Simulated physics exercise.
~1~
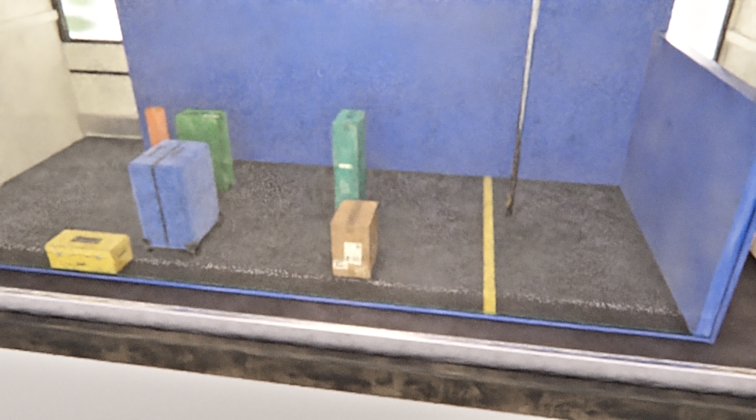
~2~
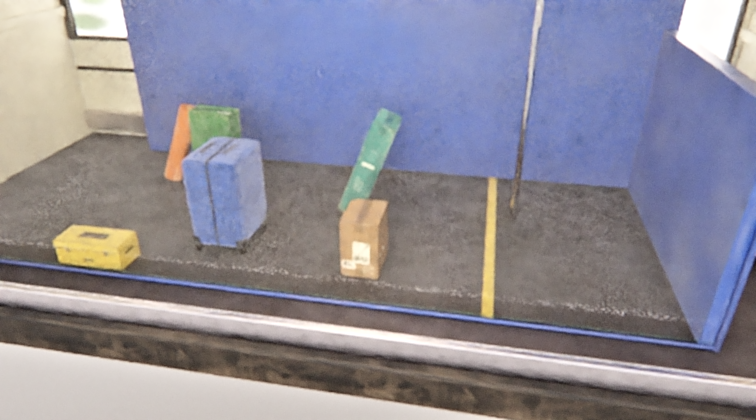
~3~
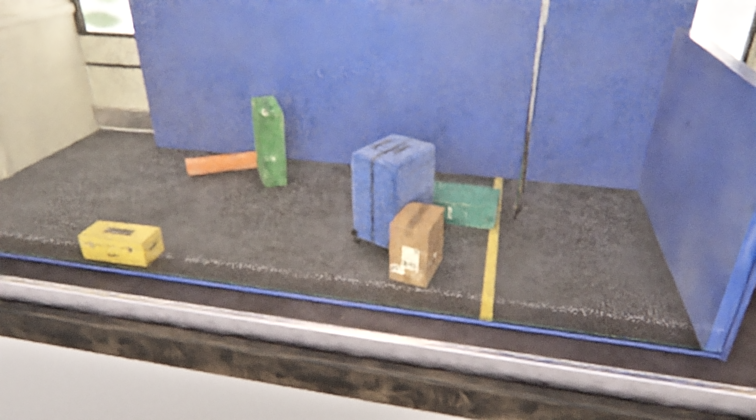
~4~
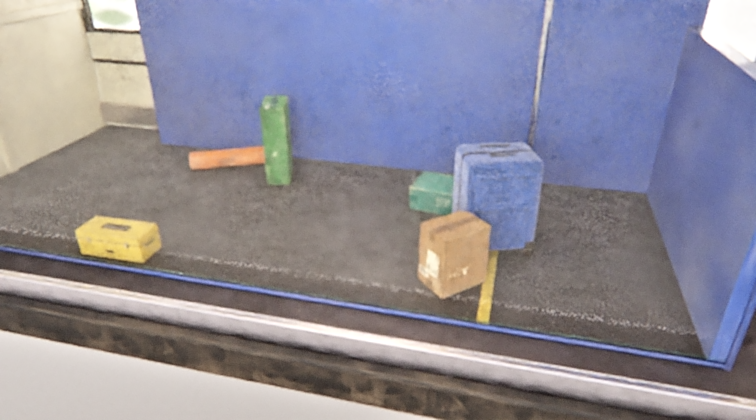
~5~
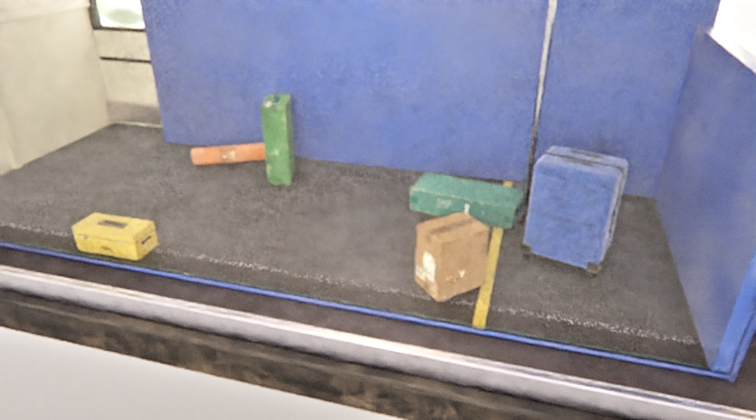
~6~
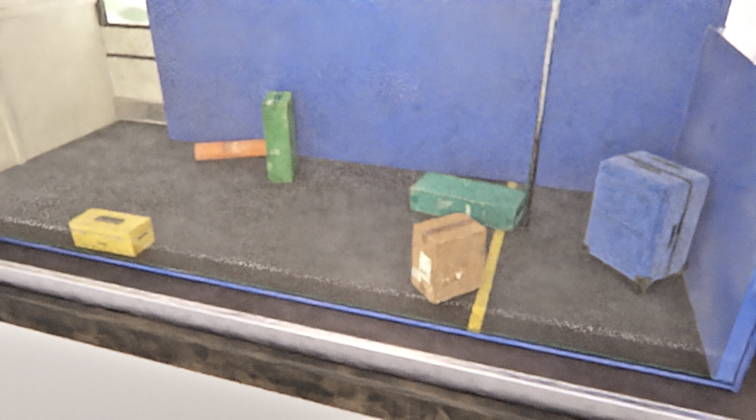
Blue wheeled case rolling right across a dark bay past a yellow line as teal box topples and brown box stops short.
